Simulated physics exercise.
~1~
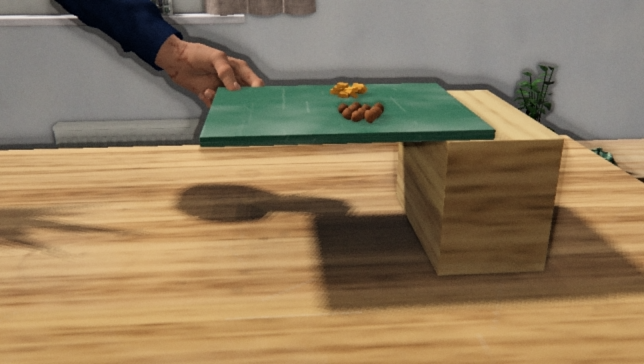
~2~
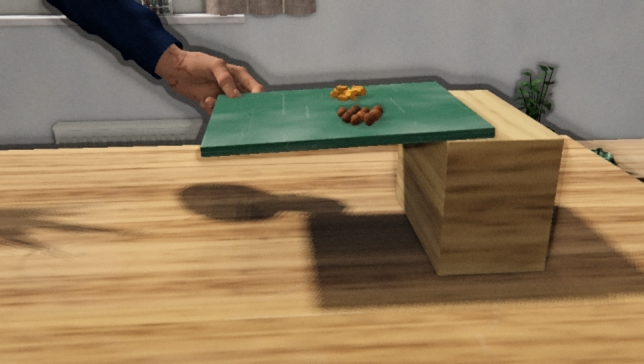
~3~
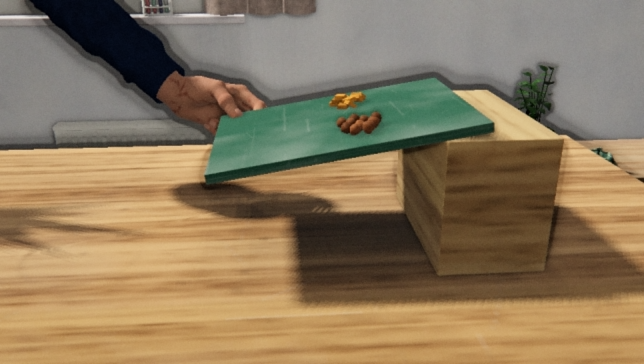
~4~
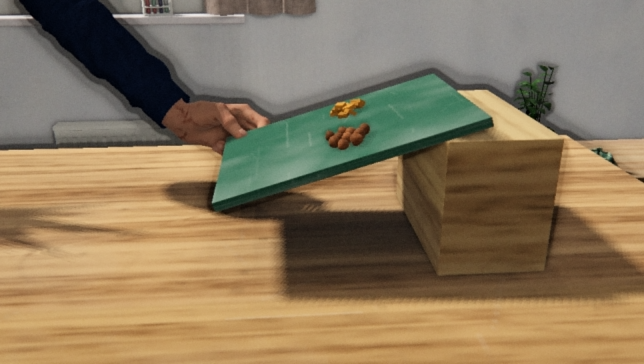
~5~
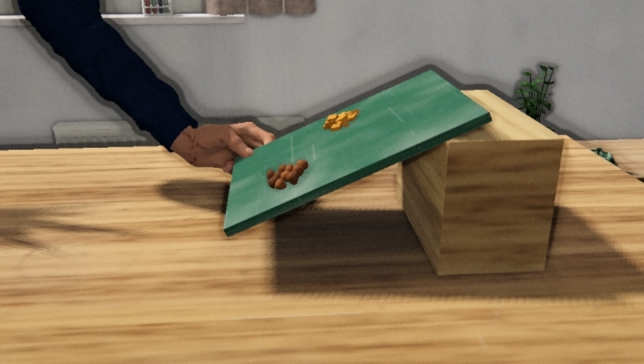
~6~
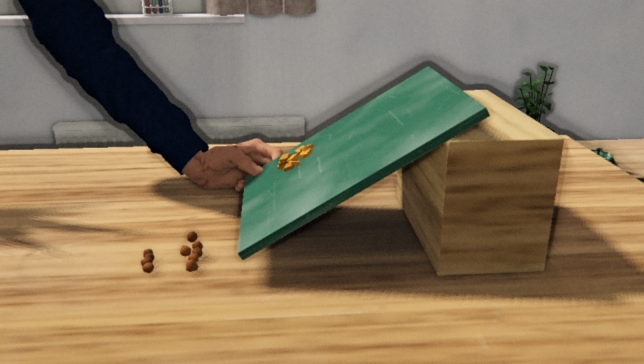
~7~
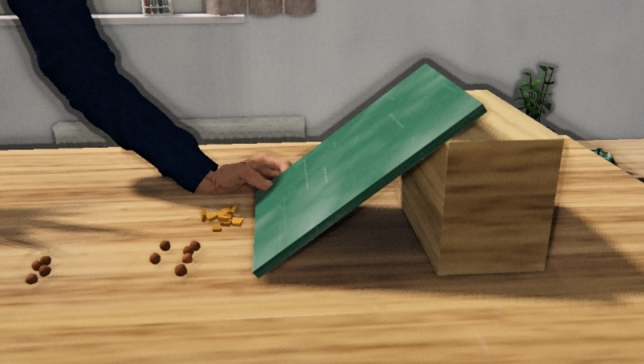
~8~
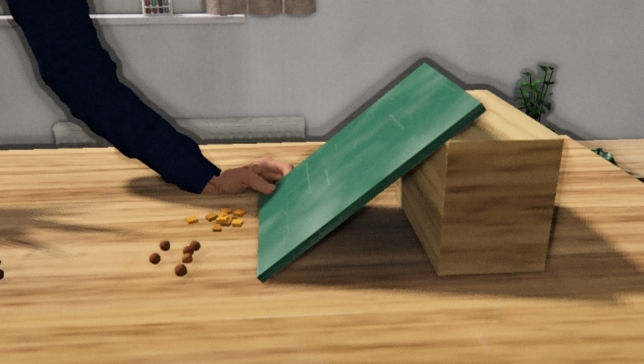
A green board lies nearly level above a pale wooden counter, its right end propped on a wooden block, while a dark-sleeved hand holds the left end, seen from the front and slightly above. Small brown balls sit on its nearer side and small yellow pieces on its farther side. The hand lowers the left end, and the board tilts steadily steeper. The brown balls slide down first and spill onto the counter, and the yellow pieces follow. At the end the board leans on the block, the yellow pieces lie near its foot, and the brown balls are scattered farther left.
